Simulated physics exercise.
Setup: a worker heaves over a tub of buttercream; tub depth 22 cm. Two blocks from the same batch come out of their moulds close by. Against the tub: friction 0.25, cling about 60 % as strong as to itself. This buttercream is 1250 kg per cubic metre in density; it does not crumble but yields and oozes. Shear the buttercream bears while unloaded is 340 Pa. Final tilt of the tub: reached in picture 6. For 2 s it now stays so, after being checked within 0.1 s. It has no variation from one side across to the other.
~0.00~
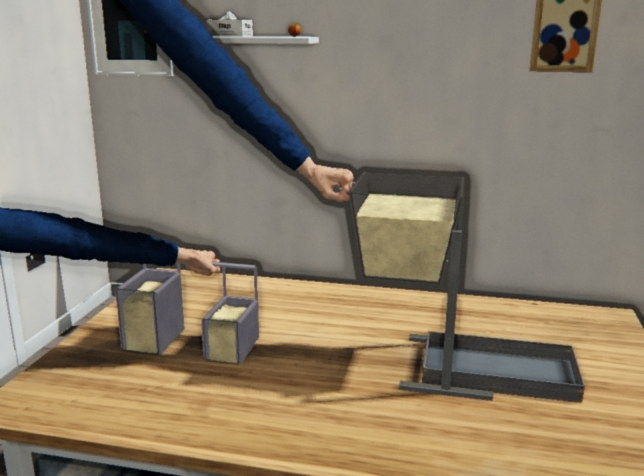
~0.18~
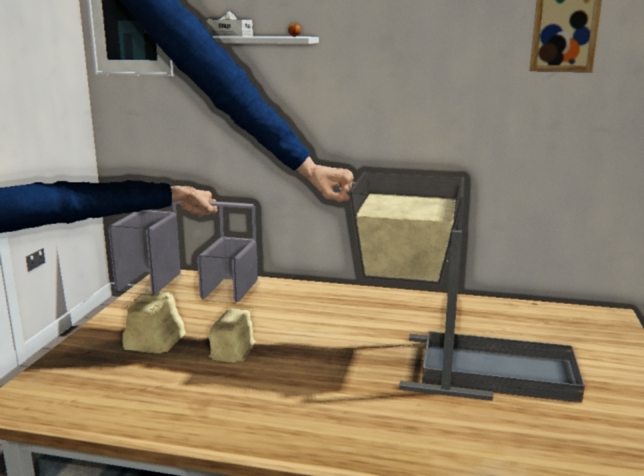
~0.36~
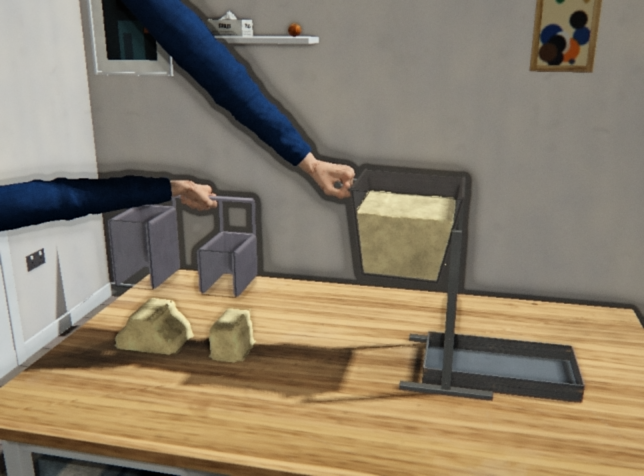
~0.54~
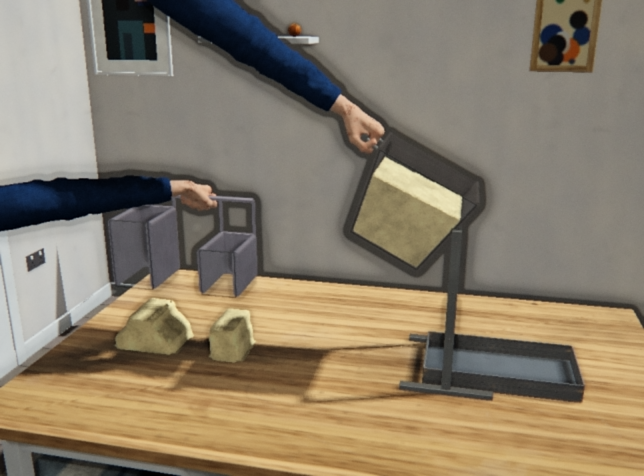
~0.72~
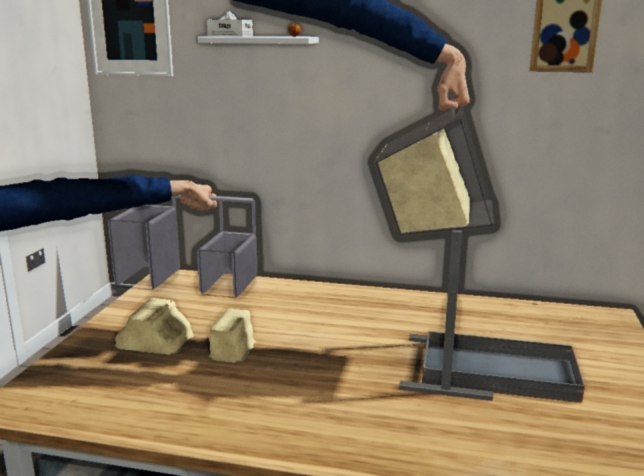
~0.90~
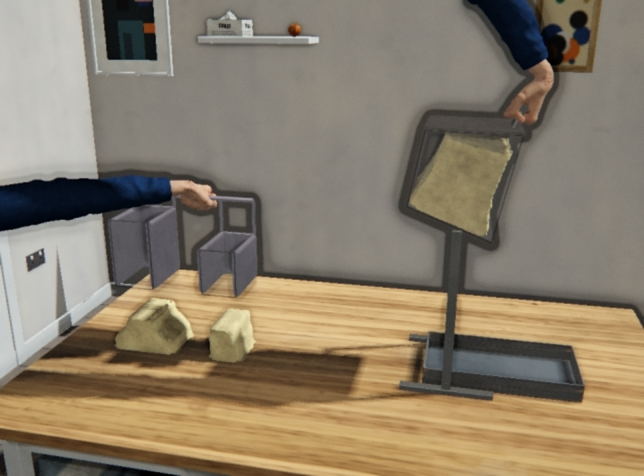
Hands lifting two moulds off pale yellow blocks, the left one slumping, then tilting a tub of buttercream rightward past upright.
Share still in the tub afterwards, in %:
Around 0 %.
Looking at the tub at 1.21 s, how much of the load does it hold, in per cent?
Around 20 per cent.
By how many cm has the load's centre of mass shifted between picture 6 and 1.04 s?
Roughly 12 cm.
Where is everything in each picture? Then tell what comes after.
In the first frame, handle-side rim at (352, 192), tilt 0 degrees; crest of the buttercream at (361, 215); block heights 16 cm, 11 cm (left to right).
In the second frame, handle-side rim at (352, 192), tilt 0 degrees; crest of the buttercream at (361, 215); block heights 14 cm, 10 cm (left to right).
In the third frame, handle-side rim at (354, 189), tilt 2 degrees; crest of the buttercream at (358, 213); block heights 11 cm, 10 cm (left to right).
In the fourth frame, handle-side rim at (382, 149), tilt 27 degrees; crest of the buttercream at (373, 176); block heights 11 cm, 10 cm (left to right).
In the fifth frame, handle-side rim at (462, 119), tilt 70 degrees; crest of the buttercream at (437, 136); block heights 11 cm, 10 cm (left to right).
In the sixth frame, handle-side rim at (524, 137), tilt 101 degrees; crest of the buttercream at (451, 140); block heights 11 cm, 10 cm (left to right).
After 1.04 s, the tub is at 101 degrees and holds 56 %.
After 1.21 s, the tub is at 101 degrees and holds 19 %.
After 1.38 s, the tub is at 101 degrees and holds 0 %.
After 1.55 s, the tub is at 101 degrees and holds 0 %.
After 2.90 s, the tub is at 101 degrees and holds 0 %.
